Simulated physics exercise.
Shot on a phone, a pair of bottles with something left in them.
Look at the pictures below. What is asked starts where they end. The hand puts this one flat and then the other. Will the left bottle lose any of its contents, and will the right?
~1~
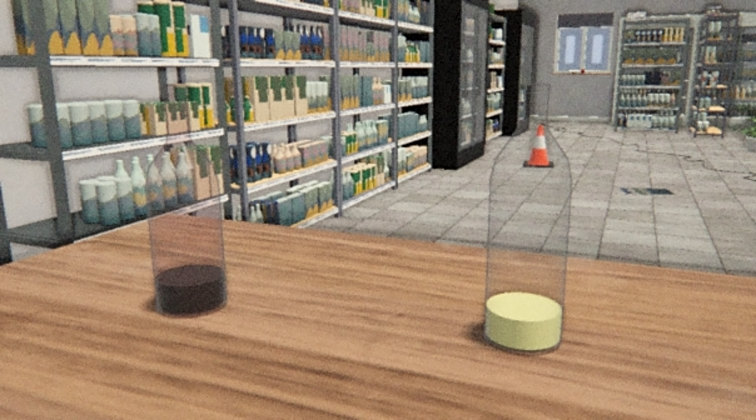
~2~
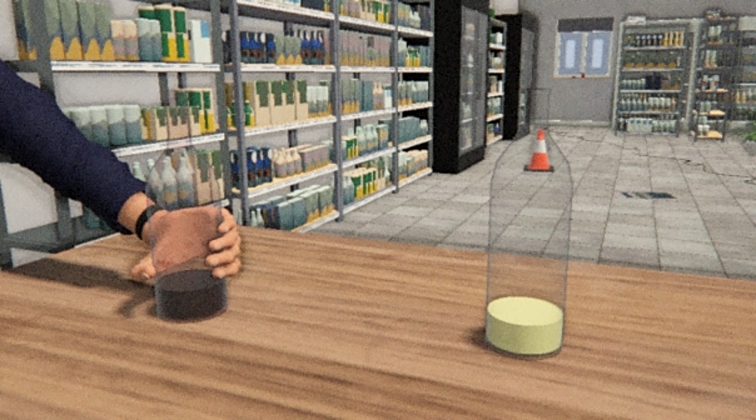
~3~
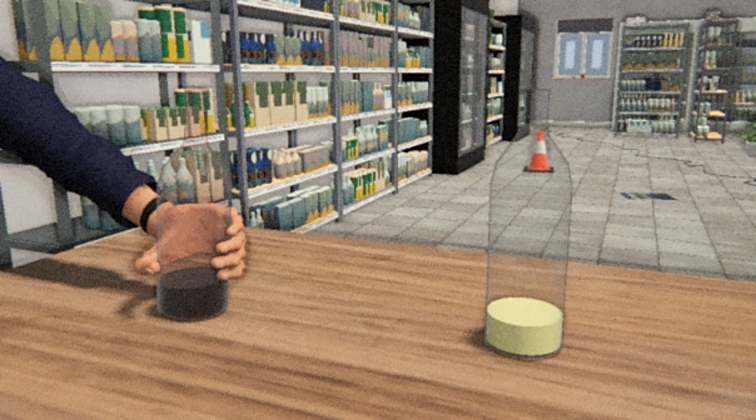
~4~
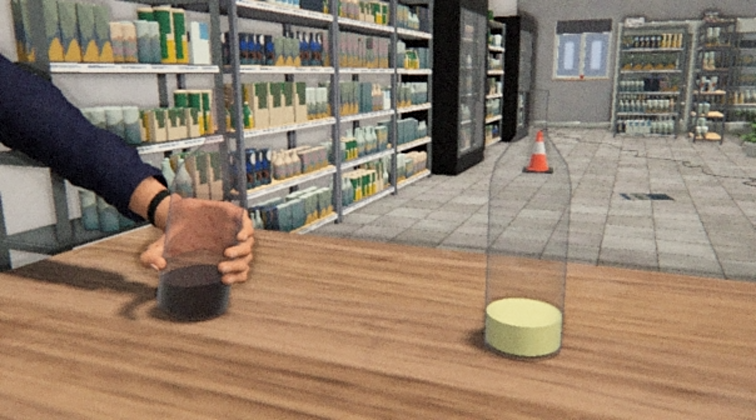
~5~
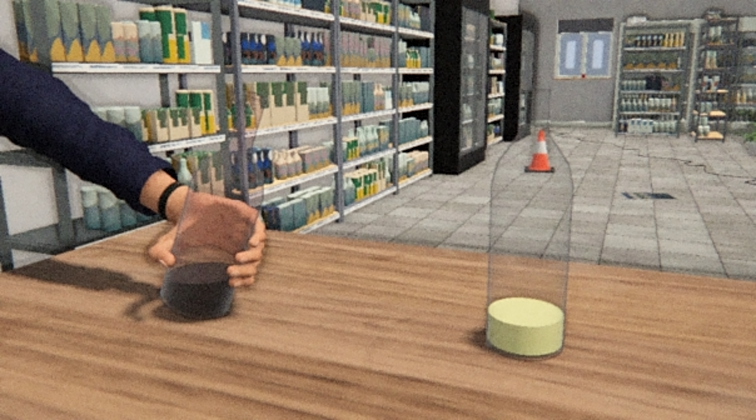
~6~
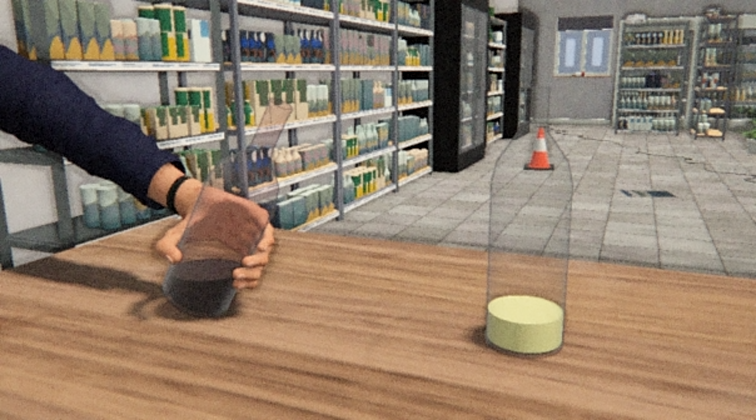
Left: No; right: No.
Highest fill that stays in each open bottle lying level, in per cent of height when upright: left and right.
I'd say near 24 per cent for the first and 26 per cent for the second.
Next, the left bottle is nearly down; left bottle, dry at the neck.
After that, the left bottle lies flat; left bottle, dry at the neck.
Finally, both lie flat; left bottle, dry at the neck; right bottle, dry at the neck.
